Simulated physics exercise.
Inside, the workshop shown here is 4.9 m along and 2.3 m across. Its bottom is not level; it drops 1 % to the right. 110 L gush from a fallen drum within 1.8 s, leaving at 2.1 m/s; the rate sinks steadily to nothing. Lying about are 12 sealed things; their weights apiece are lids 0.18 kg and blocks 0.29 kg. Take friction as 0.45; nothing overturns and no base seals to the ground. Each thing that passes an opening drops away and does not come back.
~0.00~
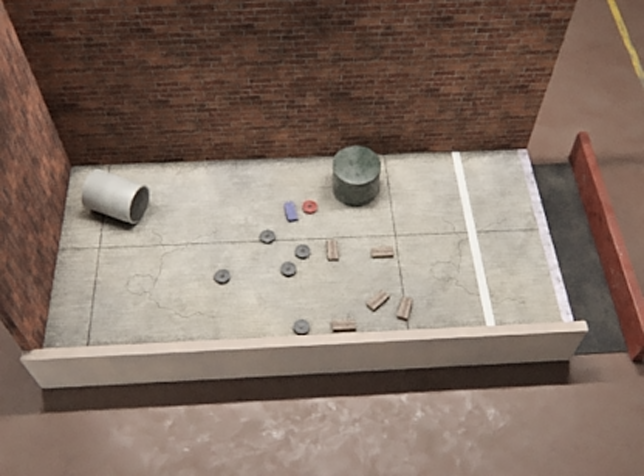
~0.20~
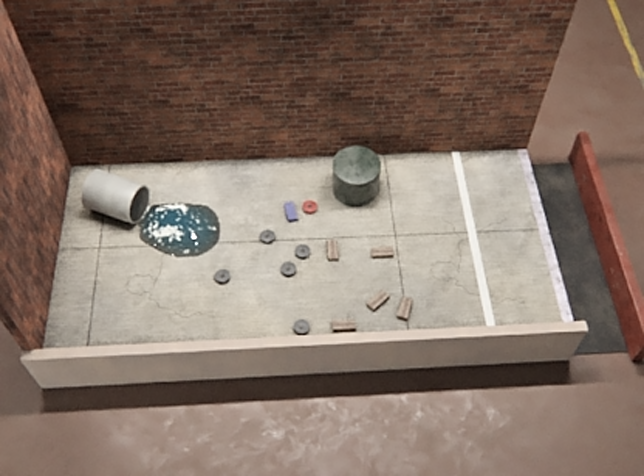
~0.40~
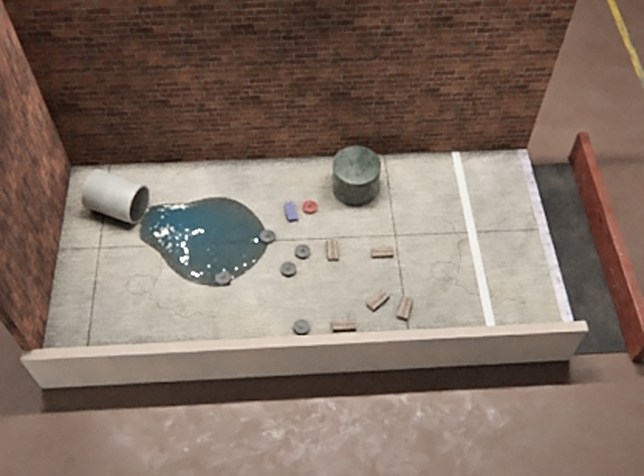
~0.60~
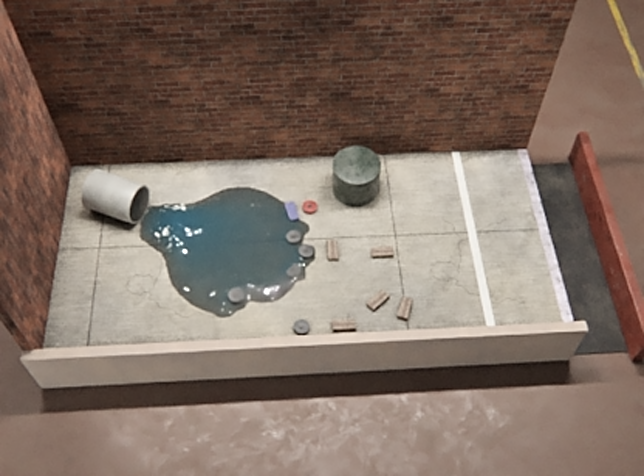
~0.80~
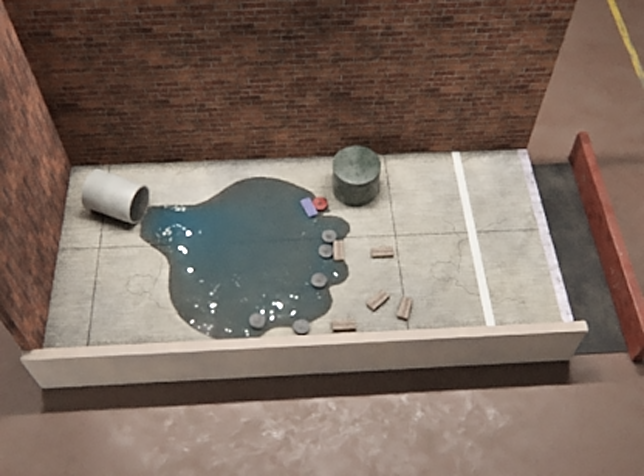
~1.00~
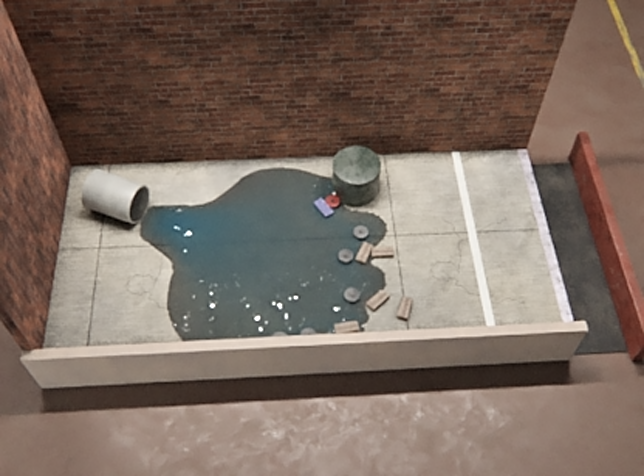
The clip opens on a walled concrete floor scattered with small discs and blocks, with a gray pipe lying at left and a dark green drum near the back wall. Blue water pours from the pipe and spreads rightward, pushing discs, the blue block and the red lid to the right.
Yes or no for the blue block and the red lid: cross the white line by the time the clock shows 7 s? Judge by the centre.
Blue block: Over; red lid: Over.
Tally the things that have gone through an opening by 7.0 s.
Count at that moment: 12.
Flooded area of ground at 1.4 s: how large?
About 4.5 m2.
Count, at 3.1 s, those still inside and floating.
Just then, the number is 1.
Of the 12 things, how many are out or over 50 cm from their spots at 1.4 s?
The answer is 6.
After 1.4 s the blue block is near (352, 219), 0.6 m from its start, afloat; the red lid is near (347, 208), 0.4 m from its start, afloat; 0 of 12 are over the mark; 10 afloat.
After 3.1 s the blue block has gone out; the red lid is near (543, 215), 2.4 m from its start, aground; 12 of 12 are over the mark; 1 afloat.
After 4.9 s the blue block has gone out; the red lid has gone out; 12 of 12 are over the mark; 0 afloat.
After 7.0 s the blue block has gone out; the red lid has gone out; 12 of 12 are over the mark; 0 afloat.
